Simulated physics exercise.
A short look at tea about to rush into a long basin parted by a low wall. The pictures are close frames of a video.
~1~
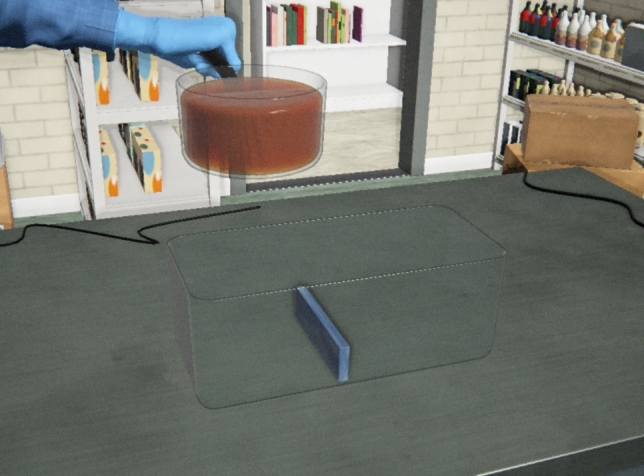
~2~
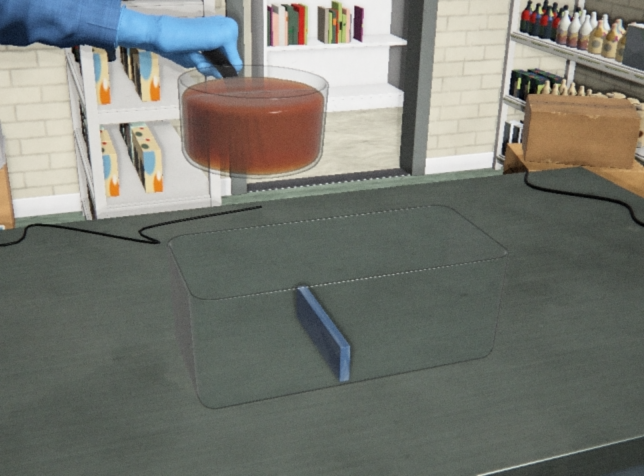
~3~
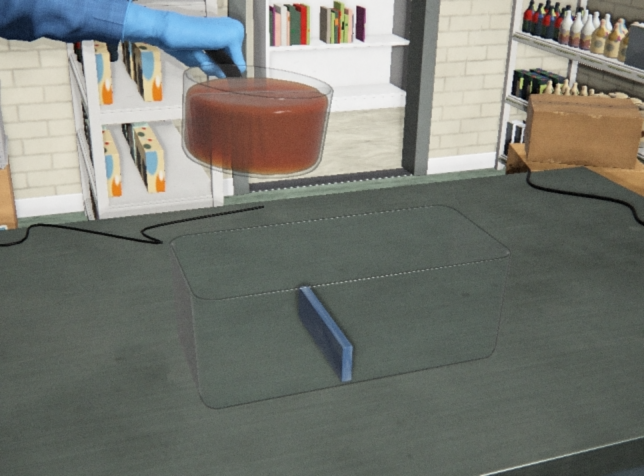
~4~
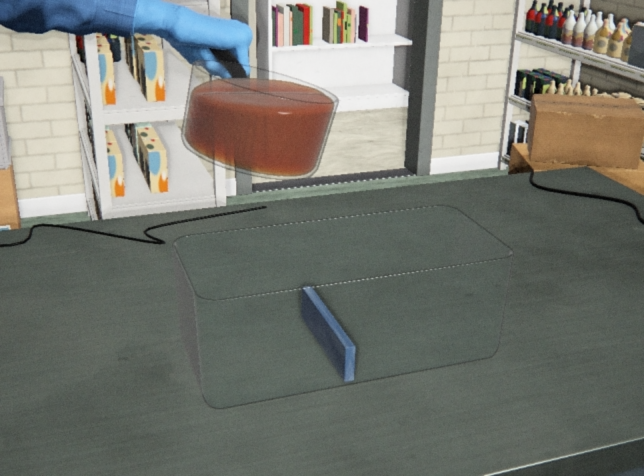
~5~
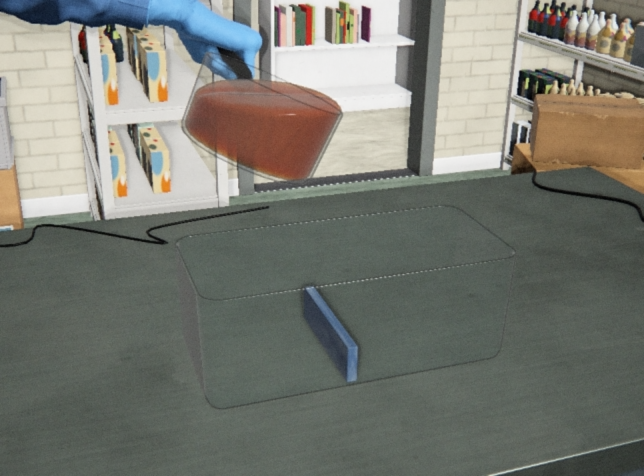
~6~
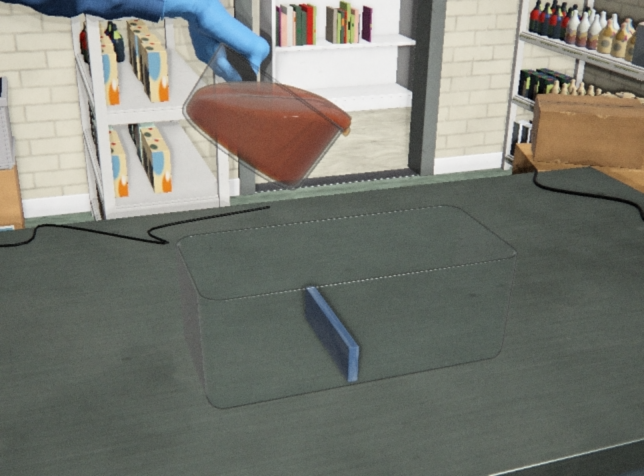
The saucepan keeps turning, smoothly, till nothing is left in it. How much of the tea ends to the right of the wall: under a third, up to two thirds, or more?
The share right of the wall is over two thirds.
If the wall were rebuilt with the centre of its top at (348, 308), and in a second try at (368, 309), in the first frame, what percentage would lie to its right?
Near 55 % and 35 %.
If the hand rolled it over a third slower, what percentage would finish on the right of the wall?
Some 90 per cent.
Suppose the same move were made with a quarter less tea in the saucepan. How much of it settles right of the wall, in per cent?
It comes to 85 per cent or so.
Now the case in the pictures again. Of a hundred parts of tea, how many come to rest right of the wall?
About 85 per cent.
A moment on, the tilt is 105° and 22 per cent is still to pour, 0 is left of the wall and 33 right of it.
Next, the tilt is 111° and 3 per cent is still to pour, 11 is left of the wall and 80 right of it.
Then the tilt is 111° and 0 per cent is still to pour, 13 is left of the wall and 85 right of it.
Later the tilt is 111° and 0 per cent is still to pour, 13 is left of the wall and 86 right of it.
At rest 14 per cent lies left of the wall, 85 right of it and 1 outside.
